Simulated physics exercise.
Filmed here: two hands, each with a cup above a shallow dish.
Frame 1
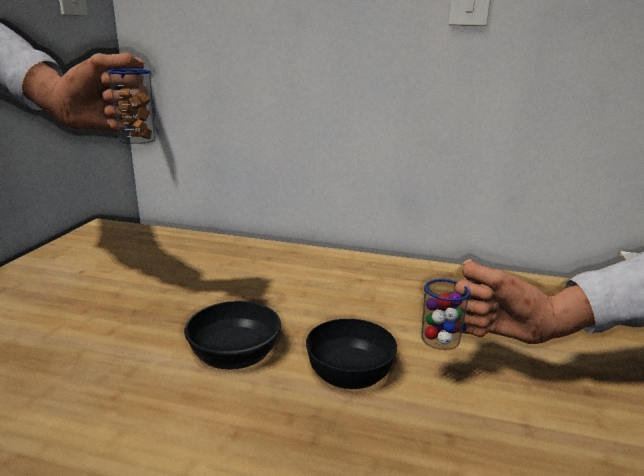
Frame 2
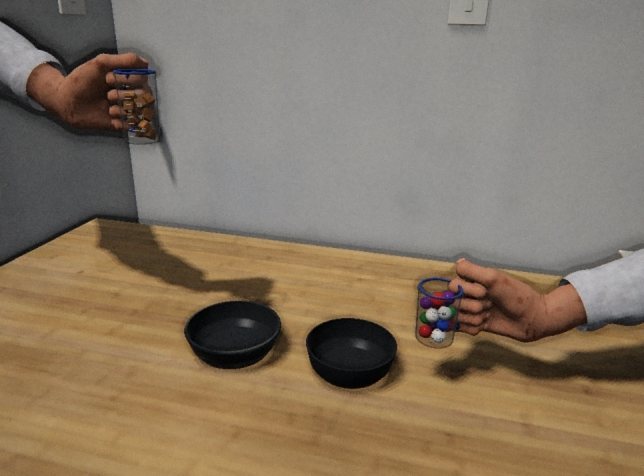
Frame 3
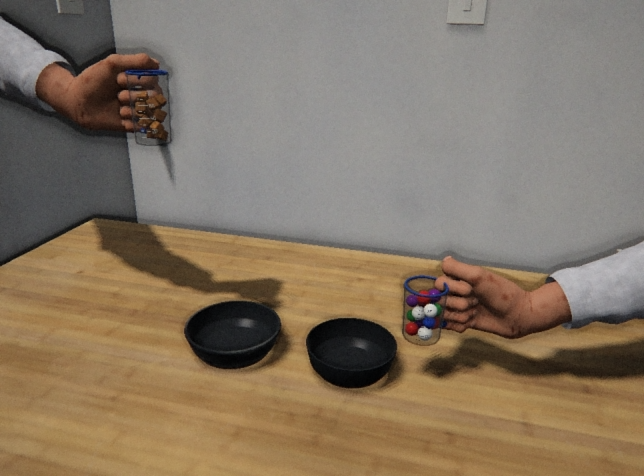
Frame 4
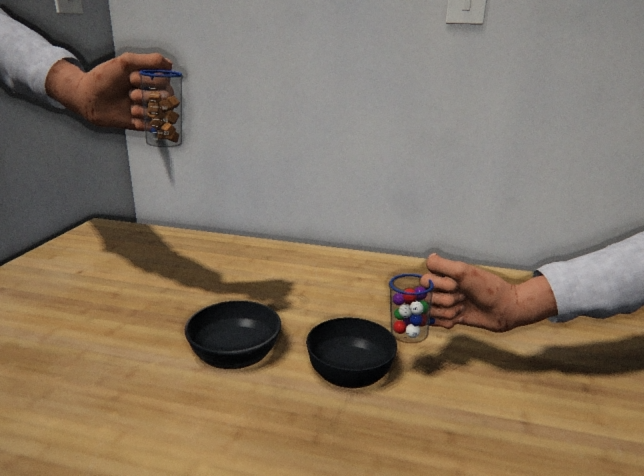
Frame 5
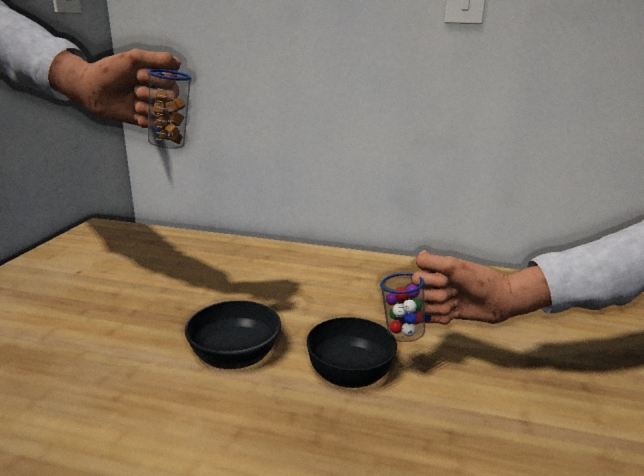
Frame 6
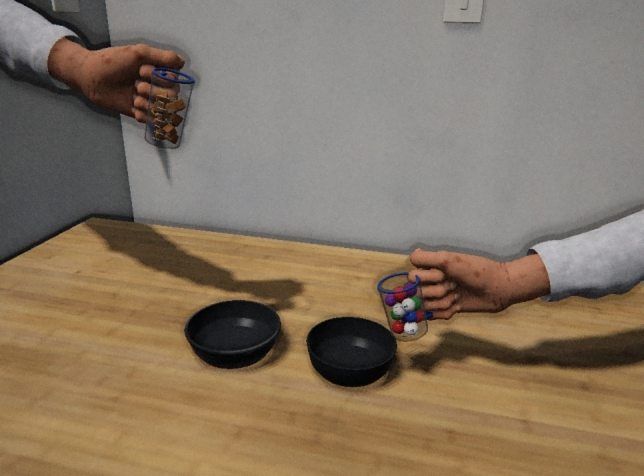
The footage shows two hands above a wooden table, the left holding a cup of brown cubes and the right a cup of colourful marbles, moving inward toward each other near two black dishes, then tilting the cups slightly.
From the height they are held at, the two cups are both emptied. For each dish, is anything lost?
Left dish: No; right dish: No.
Then, 0.48 s on from there, left, the whole lot still in the cup; right, the whole lot still in the cup.
Then, 0.91 s on from there, left, all but a few still in the cup, a little in the air; right, the bulk still in the cup, near a quarter in the dish.
Then, 1.27 s on from there, left, a little still in the cup, a little in the dish, the bulk in the air; right, the whole lot in the dish.
In the end, left, the whole lot in the dish, none at all outside the dish; right, the whole lot in the dish, none at all outside the dish.
